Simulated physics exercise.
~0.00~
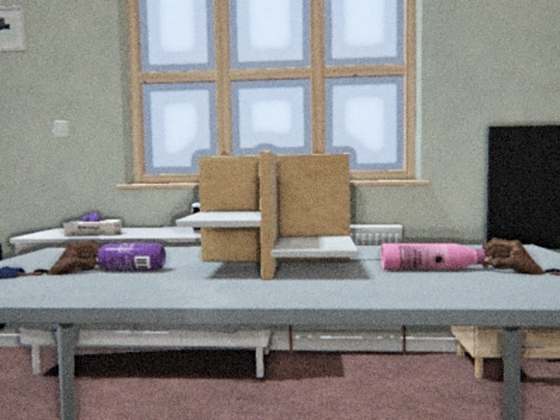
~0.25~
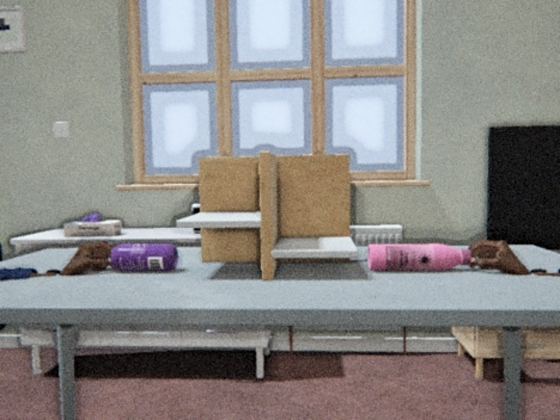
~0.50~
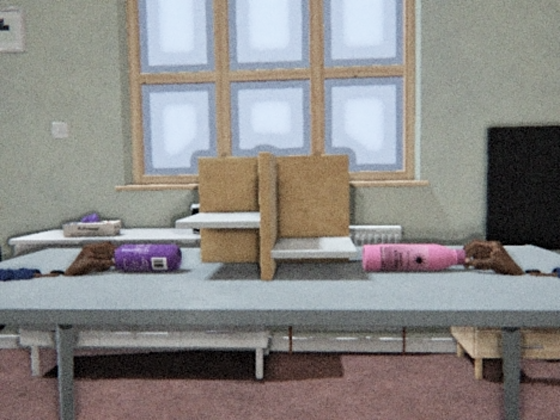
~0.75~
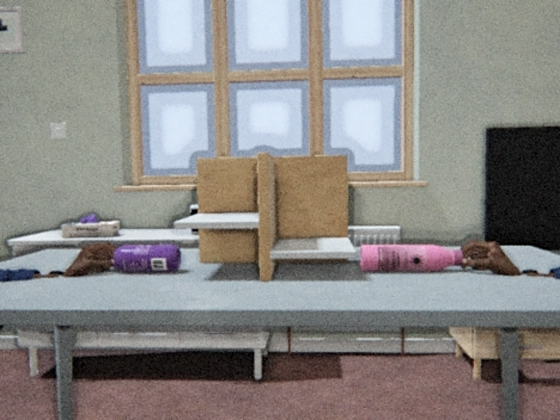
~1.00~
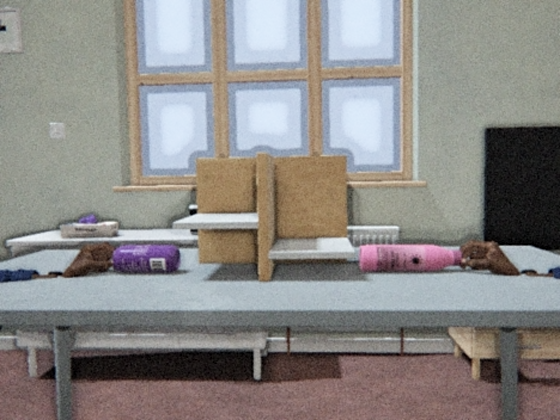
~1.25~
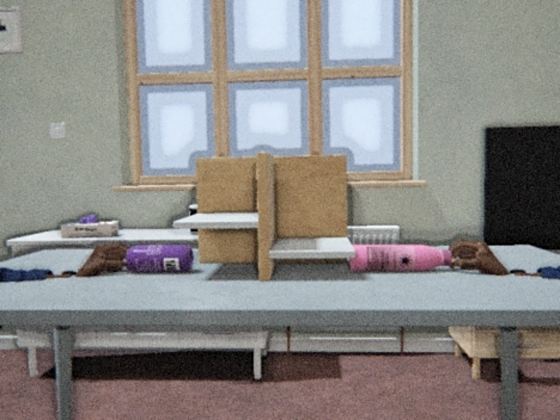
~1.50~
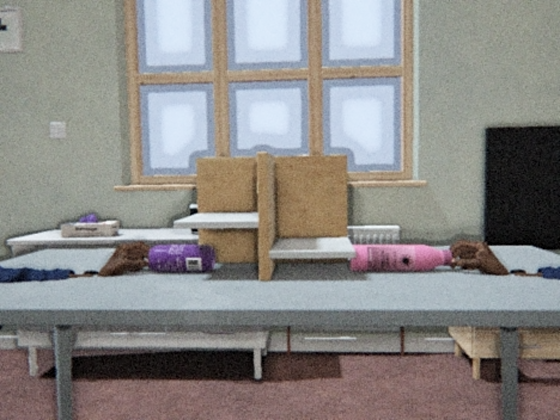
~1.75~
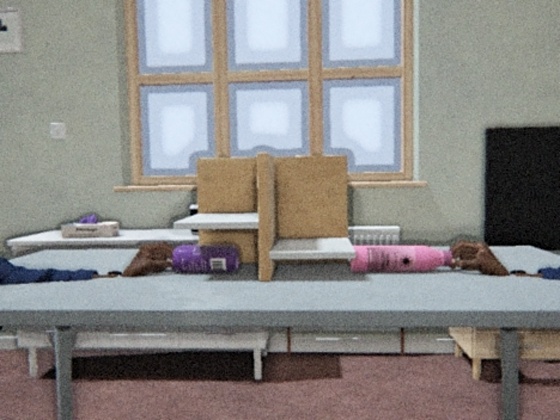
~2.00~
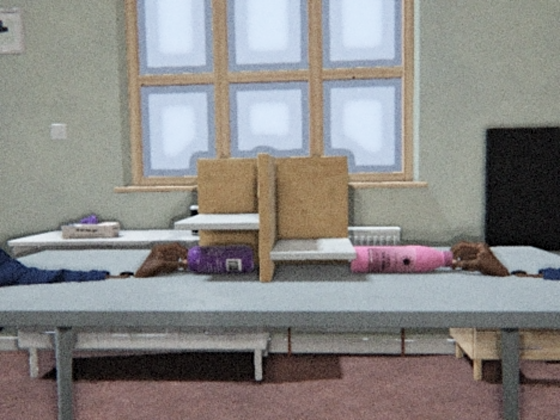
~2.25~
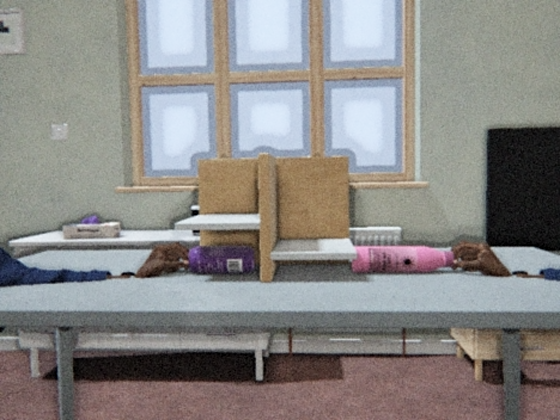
A purple can is pushed right under a low shelf while a pink bottle pushed left stops at the other shelf.
